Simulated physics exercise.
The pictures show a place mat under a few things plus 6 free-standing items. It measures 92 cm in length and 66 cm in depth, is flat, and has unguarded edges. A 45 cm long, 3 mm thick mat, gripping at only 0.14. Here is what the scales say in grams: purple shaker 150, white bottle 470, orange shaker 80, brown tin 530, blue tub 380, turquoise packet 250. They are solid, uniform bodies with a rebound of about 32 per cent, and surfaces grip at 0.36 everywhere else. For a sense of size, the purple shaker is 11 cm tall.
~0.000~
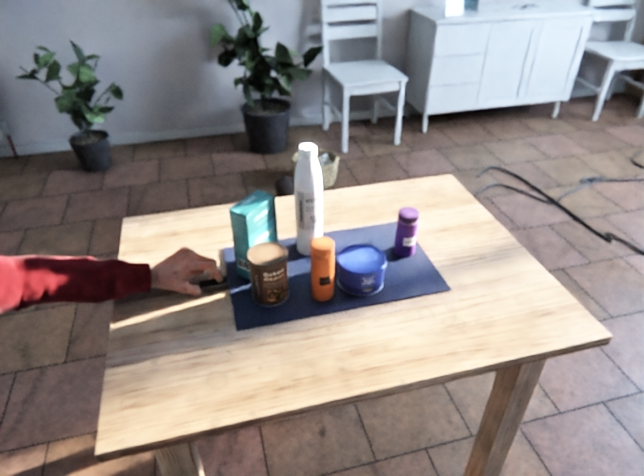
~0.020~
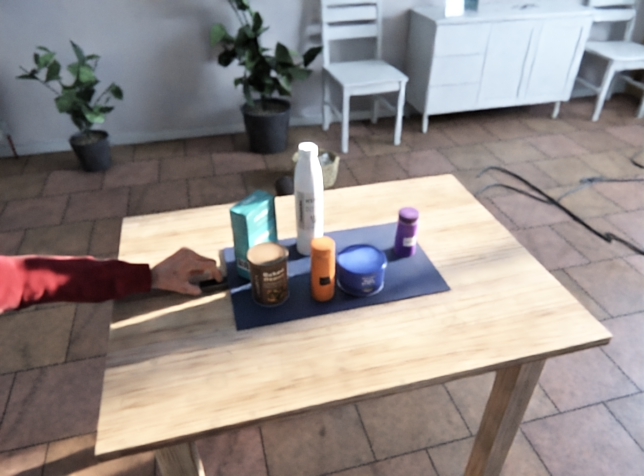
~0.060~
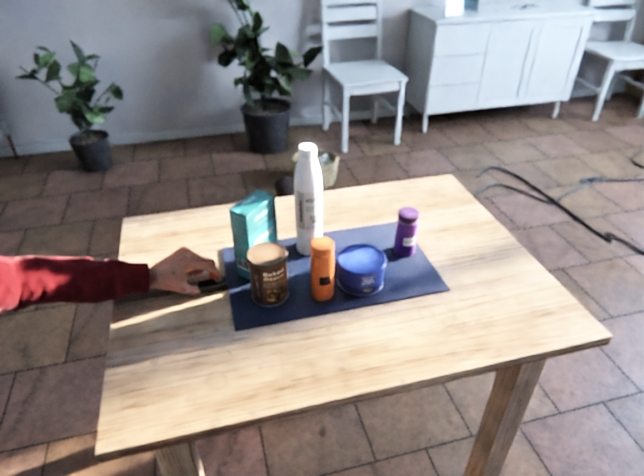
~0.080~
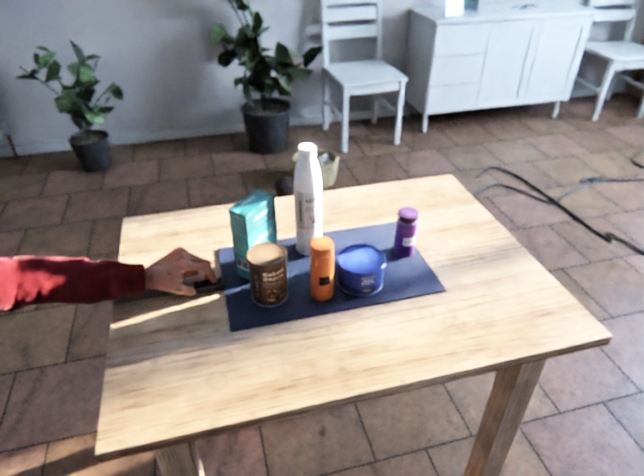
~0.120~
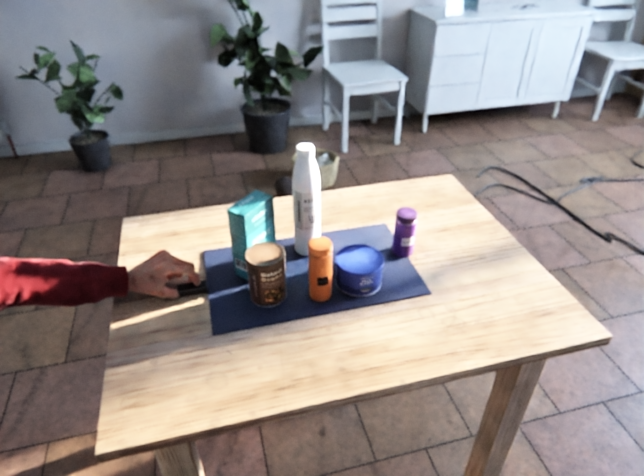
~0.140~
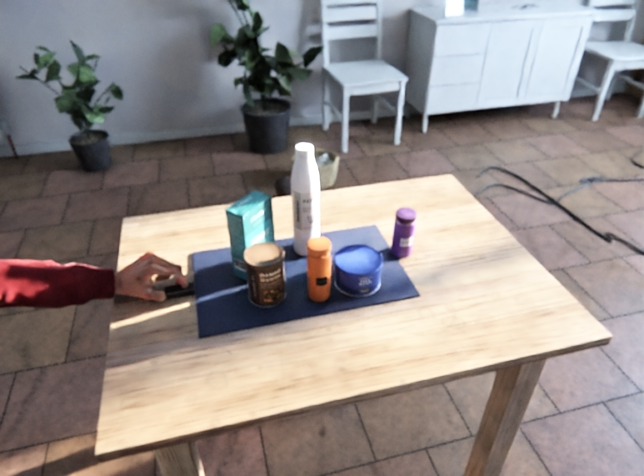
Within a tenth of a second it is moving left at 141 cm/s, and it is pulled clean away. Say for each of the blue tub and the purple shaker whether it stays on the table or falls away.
The blue tub does not come off the table; the purple shaker does not come off the table.
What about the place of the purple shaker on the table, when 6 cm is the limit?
The purple shaker remains in place.
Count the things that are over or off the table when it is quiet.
Tally: 2.
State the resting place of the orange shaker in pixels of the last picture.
It comes to rest somewhere around (250, 333).
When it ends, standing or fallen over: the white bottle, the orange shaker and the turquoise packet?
Here's how it ends: The white bottle comes down, the orange shaker comes down, and the turquoise packet never goes down.
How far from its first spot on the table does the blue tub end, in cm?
The shift is close to 5 cm.
Around 0.34 s, 35 cm of pull; blue tub shifted 5 cm near (340, 274); white bottle shifted 6 cm; orange shaker shifted 6 cm.
Around 0.54 s, 63 cm of pull; blue tub shifted 5 cm near (340, 274); orange shaker at 17° to upright; white bottle at 15° to upright.
Around 1.04 s, 92 cm of pull; blue tub shifted 5 cm near (340, 275); white bottle on its side; orange shaker on its side.
Finally (2.8 s), on their side or leaning hard on the table, white bottle and orange shaker; not toppled but over 6 cm from the start, brown tin and turquoise packet; the other 2 still in place (within 6 cm). Final places as that camera would see them, blue tub near (340, 275), purple shaker near (401, 234).
